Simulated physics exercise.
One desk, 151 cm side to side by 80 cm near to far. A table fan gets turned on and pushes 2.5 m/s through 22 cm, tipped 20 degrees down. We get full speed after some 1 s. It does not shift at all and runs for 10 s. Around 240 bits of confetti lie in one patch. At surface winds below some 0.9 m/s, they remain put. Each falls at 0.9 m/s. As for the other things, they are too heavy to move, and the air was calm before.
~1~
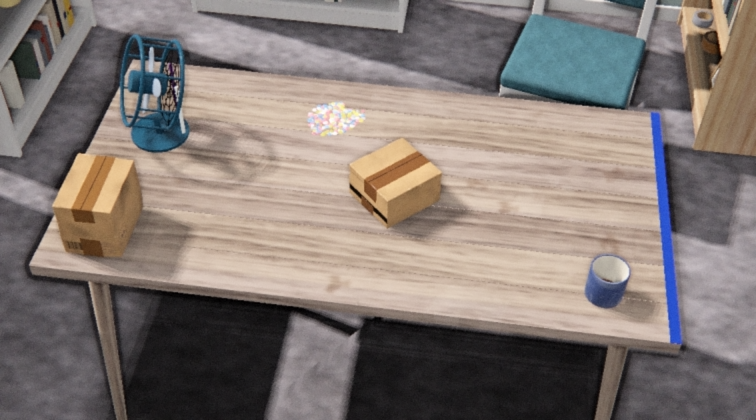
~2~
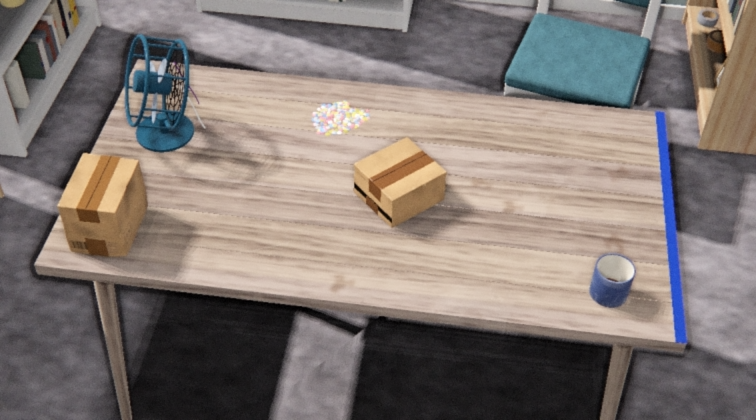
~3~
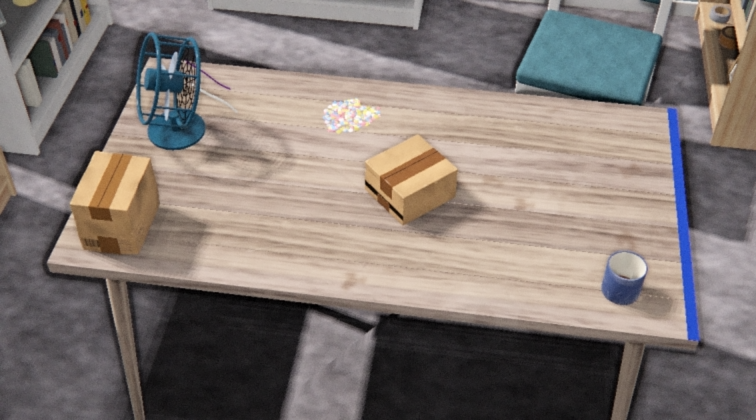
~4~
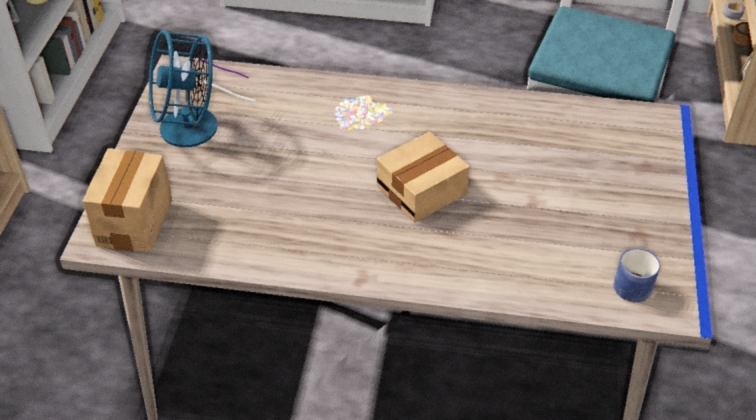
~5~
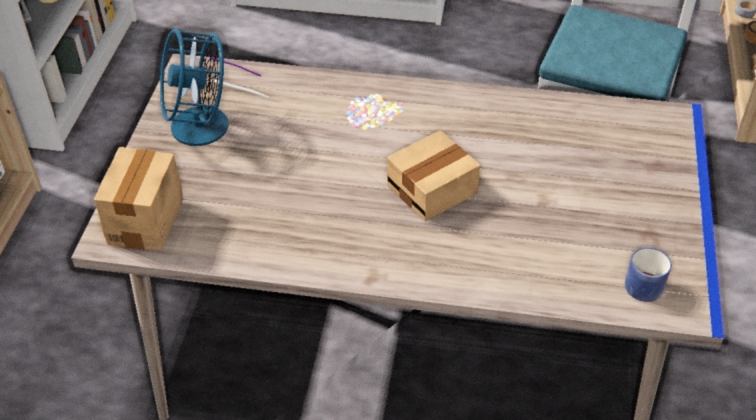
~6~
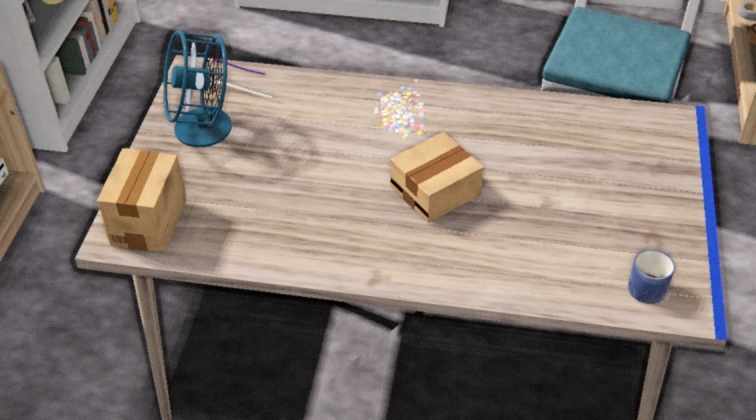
A pale wooden desk with a blue strip along its right edge stands on a grey patchy floor between shelves, seen from above at an angle, with a teal-seated chair behind it. A teal fan sits at the back left, with pastel confetti beside it, two cardboard boxes and a blue mug at right. The view drifts left, streamers flutter from the fan, and finally the confetti spreads slightly rightward.
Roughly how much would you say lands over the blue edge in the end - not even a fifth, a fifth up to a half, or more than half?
It is twenty to fifty percent.
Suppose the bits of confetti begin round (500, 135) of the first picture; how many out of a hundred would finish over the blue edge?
Roughly 90 per cent.
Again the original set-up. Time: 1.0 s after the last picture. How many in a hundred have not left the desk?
Around 10 %.
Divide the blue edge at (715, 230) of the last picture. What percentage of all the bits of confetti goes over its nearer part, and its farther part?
Roughly 0 % cross the nearer stretch, while around 40 % cross the farther one.
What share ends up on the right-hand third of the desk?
About 4 percent.
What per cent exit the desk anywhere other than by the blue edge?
Close to 60 % of them.
Then, 1.0 s after the last picture the count stands so, 30 % are over the blue edge.
Then, 2.2 s after the last picture the count stands so, 31 % are over the blue edge.
Then, 4.6 s after the last picture the count stands so, 34 % are over the blue edge.
Then, 9.1 s after the last picture, at the end, 35 % are over the blue edge.
